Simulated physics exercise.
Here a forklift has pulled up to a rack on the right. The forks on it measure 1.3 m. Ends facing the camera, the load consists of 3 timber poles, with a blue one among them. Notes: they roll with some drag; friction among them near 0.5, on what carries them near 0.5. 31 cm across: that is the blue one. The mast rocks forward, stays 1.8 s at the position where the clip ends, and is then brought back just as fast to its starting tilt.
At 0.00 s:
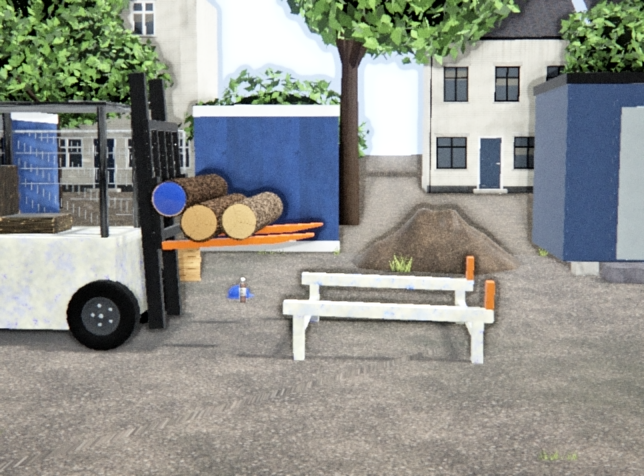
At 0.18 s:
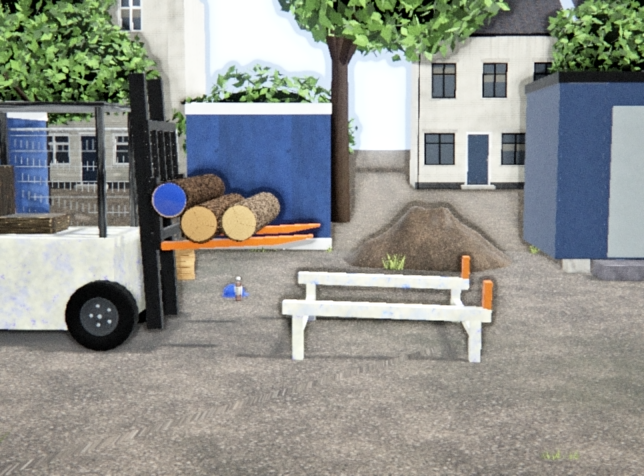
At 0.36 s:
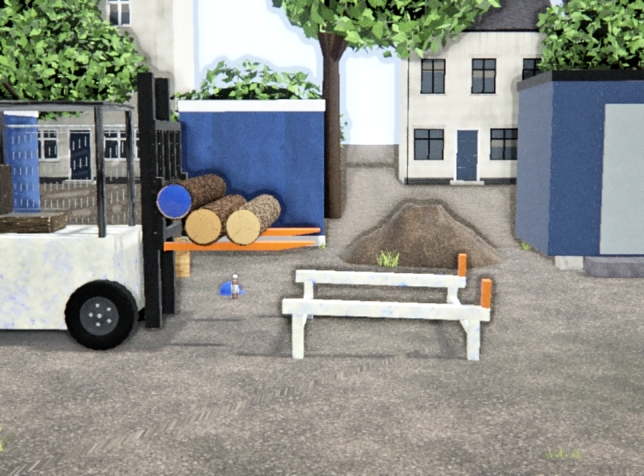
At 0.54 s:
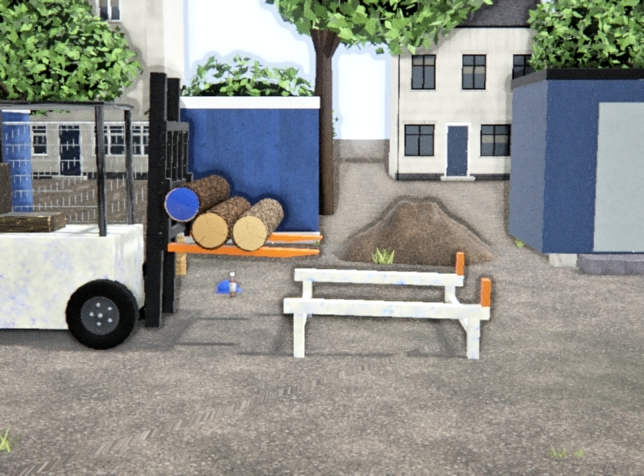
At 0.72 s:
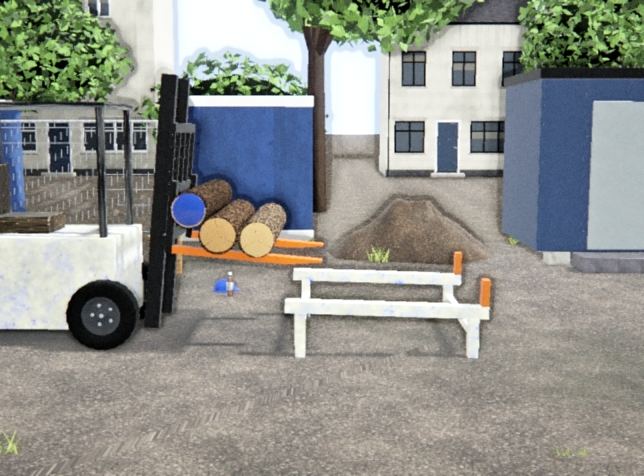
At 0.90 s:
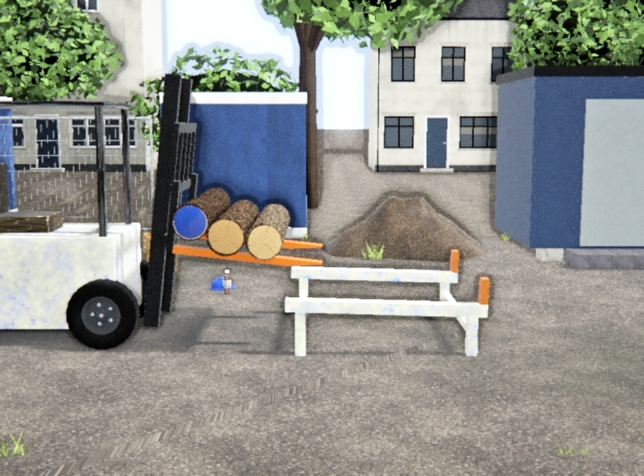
A paved yard with blue sheds, a leafy tree and pale houses behind is seen from the side, the camera drifting so the background slides left. At left a white forklift holds three logs, one with a blue end, on orange forks beside a white rack with orange end posts. The mast rocks forward, the forks dip from slightly raised to tips down, and the logs shift rightward.
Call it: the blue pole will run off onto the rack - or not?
It will.
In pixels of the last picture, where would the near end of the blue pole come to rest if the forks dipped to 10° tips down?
It would finish close to (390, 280) in the last picture.
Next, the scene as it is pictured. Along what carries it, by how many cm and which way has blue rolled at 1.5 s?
Blue 5 right.
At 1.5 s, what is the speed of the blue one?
Close to 0.3 m/s at that moment.
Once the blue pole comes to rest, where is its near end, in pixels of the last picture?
Near pixel (312, 282).
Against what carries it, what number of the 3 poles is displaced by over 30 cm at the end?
The tally comes to 3.
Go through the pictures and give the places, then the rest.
In the first frame, blue (169, 199); forks 3° tips up; tips at (310, 235); 2 of the 3 lie directly on the forks.
In the second frame, blue (169, 200); forks 3° tips up.
In the third frame, blue (174, 202); forks 1° tips up.
In the fourth frame, blue (182, 204); forks 3° tips down; tips at (315, 252).
In the fifth frame, blue (188, 210); forks 5° tips down.
In the sixth frame, blue (190, 223); forks 6° tips down; tips at (319, 263).
Then, 1.5 s in, blue is on the forks, 105 cm from the tips, rolling right; 0 of 3 have left the forks.
Then, 2.3 s in, blue is on the forks, 70 cm from the tips, rolling right; 2 of 3 have left the forks.
Then, 3.2 s in, blue is in the air, 130 cm from the rack's far end, rolling right; 3 of 3 have left the forks.
In the end (5.0 s), blue is on the rack, 145 cm from the rack's far end; 3 of 3 have left the forks.
